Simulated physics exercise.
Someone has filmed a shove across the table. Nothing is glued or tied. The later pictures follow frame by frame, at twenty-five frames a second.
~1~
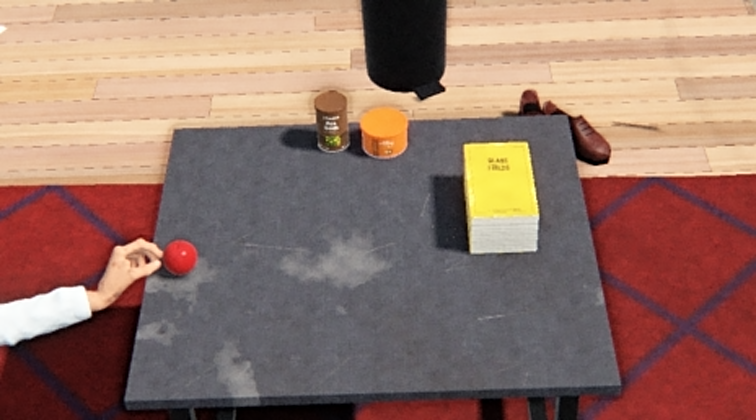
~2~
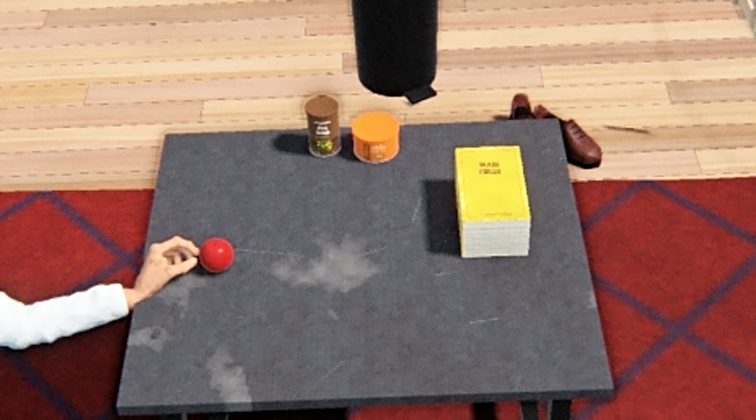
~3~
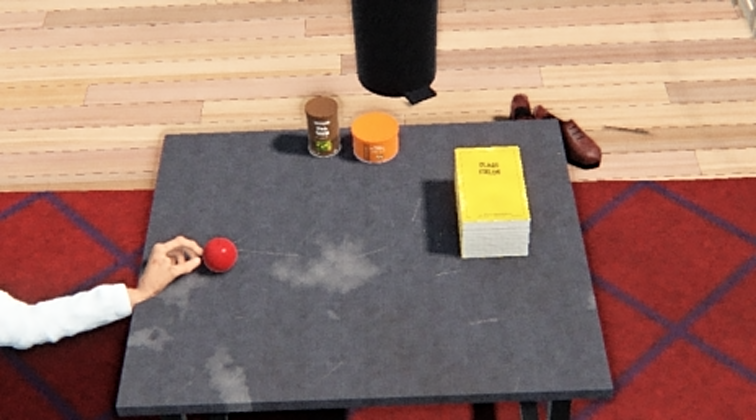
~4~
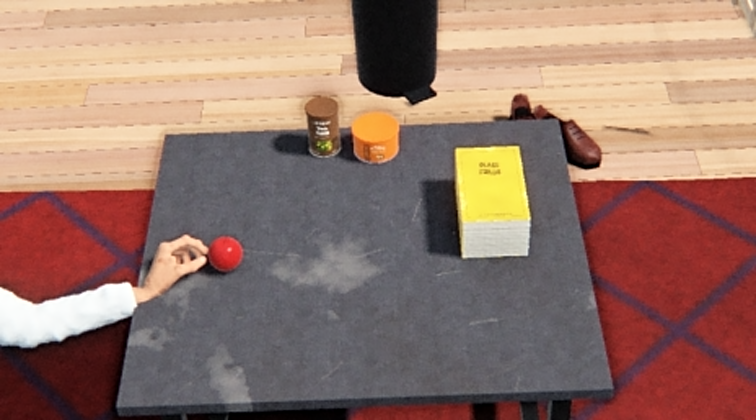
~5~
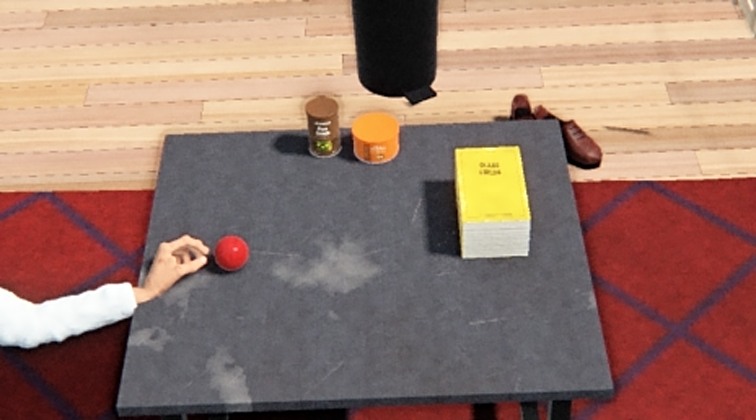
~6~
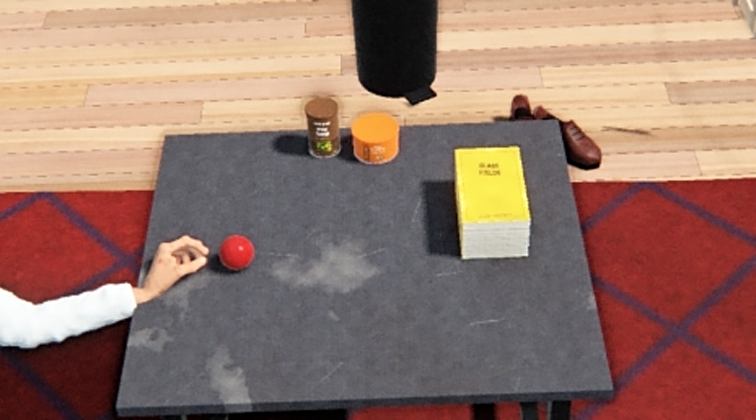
A small red apple slid a short way right across the dark table, pushed by a hand reaching in from the left, then edged slightly beyond the fingers, while the yellow book and two containers stayed put.
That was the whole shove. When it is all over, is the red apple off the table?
The red apple stays on the table.
Then, 0.20 s on from there, red apple shifted about its own width near (260, 248).
Then, 0.40 s on from there, red apple shifted about its own width near (278, 245).
In the end, moved from the start, red apple. At the end, from the last picture's camera, red apple near (294, 243).
